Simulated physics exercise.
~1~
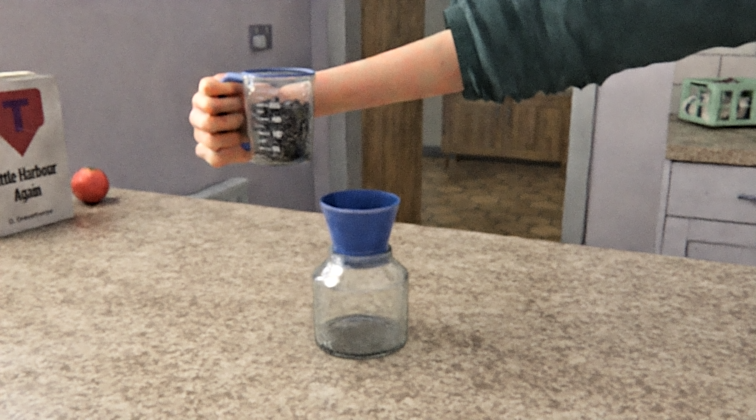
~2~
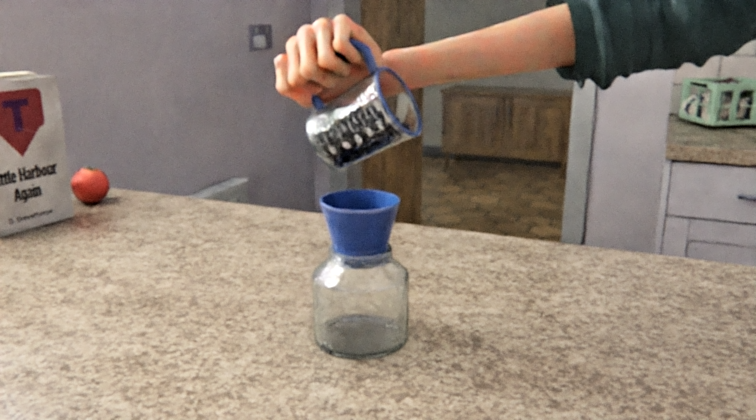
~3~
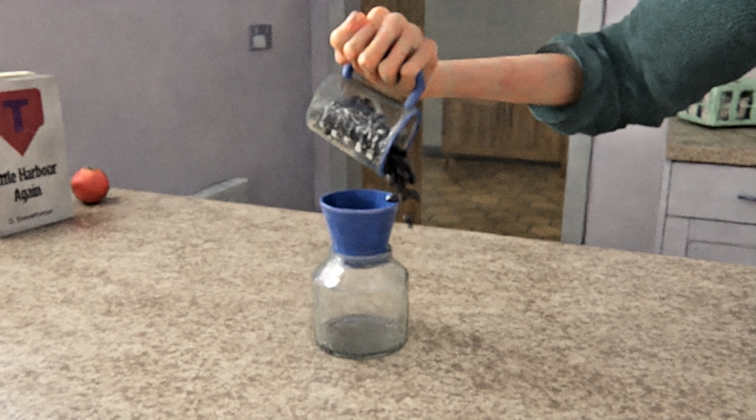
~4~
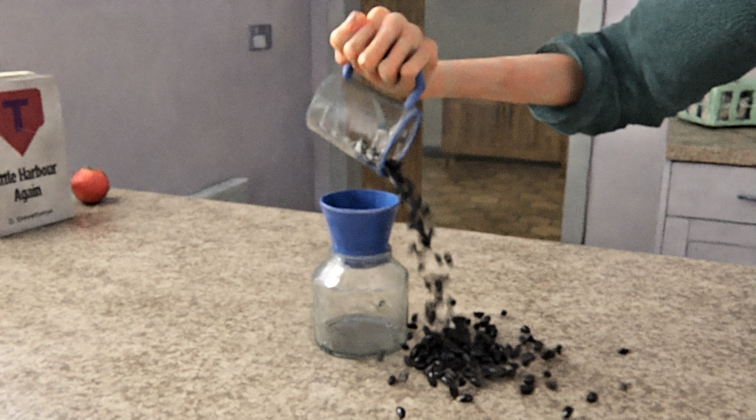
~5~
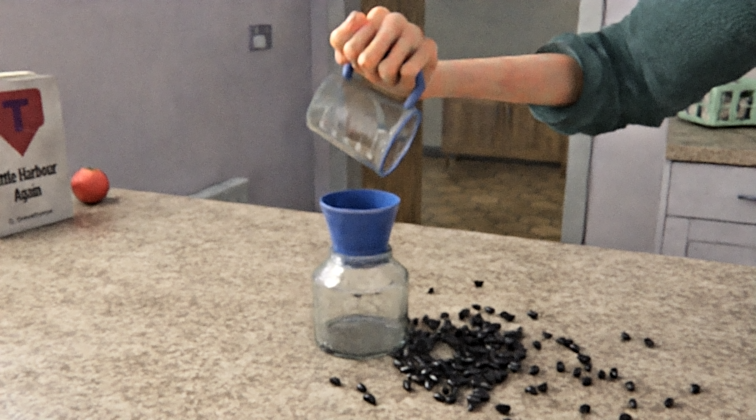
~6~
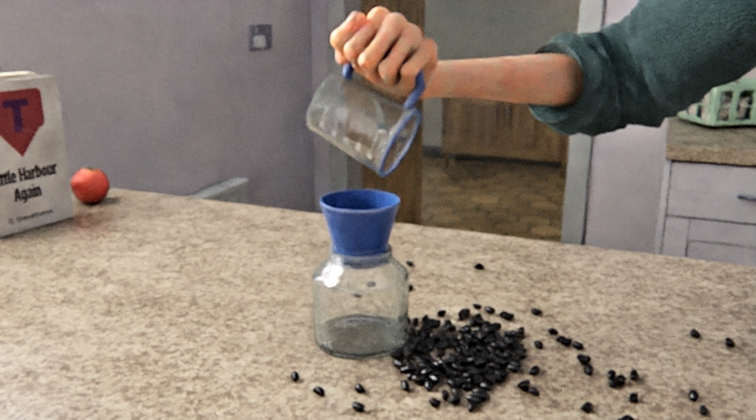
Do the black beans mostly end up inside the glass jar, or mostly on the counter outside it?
They mostly end up on the counter outside the jar. The stream falls past the right side of the funnel, and the jar and the cup are both left looking empty.
